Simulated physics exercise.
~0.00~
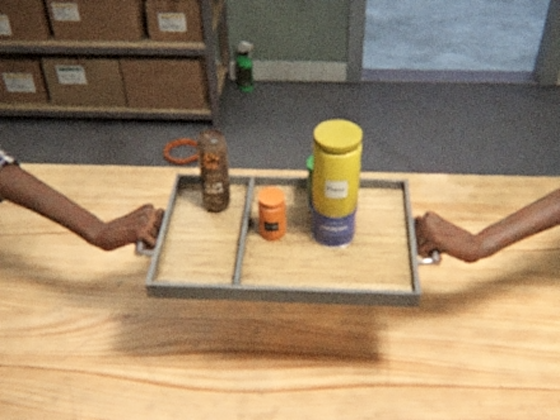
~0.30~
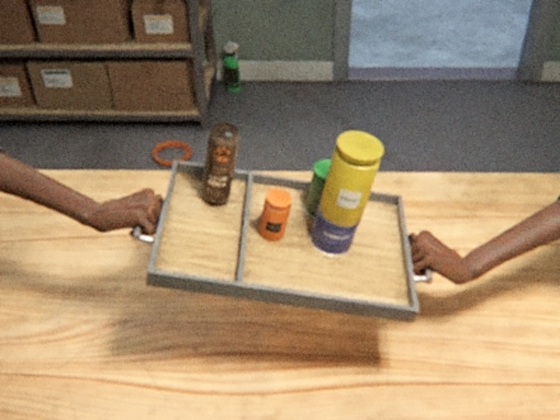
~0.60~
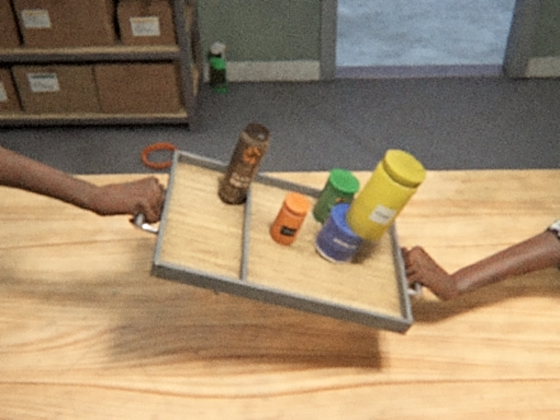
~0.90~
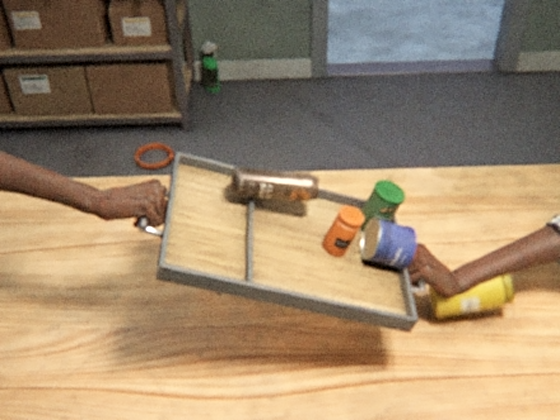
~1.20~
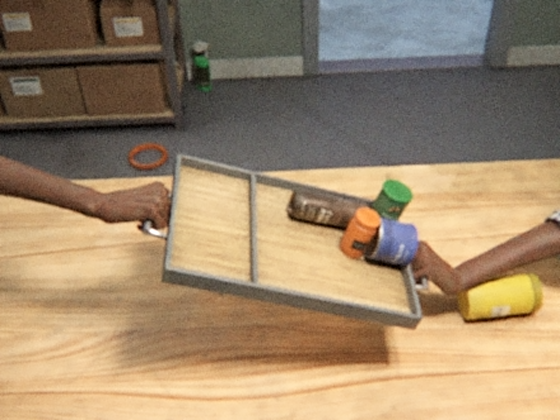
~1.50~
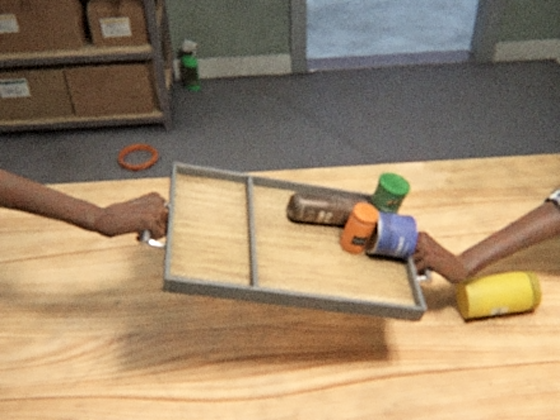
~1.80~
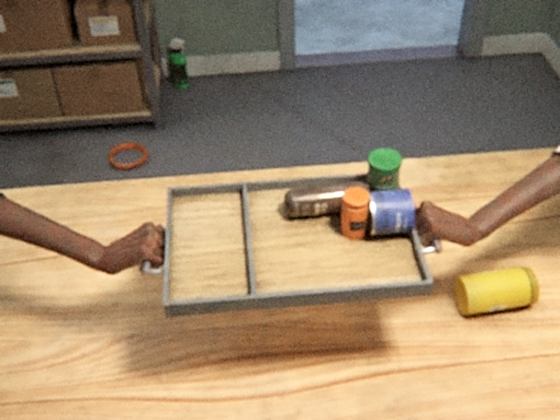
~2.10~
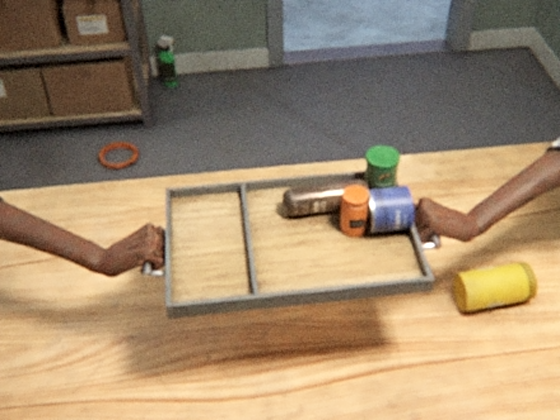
The video shows two hands tilting a tray of containers down to the right, so that the yellow jar falls onto the table, the brown can topples, and the rest shift right. The hands level the tray, with the brown can and blue tin lying beside the upright orange shaker and green tin.
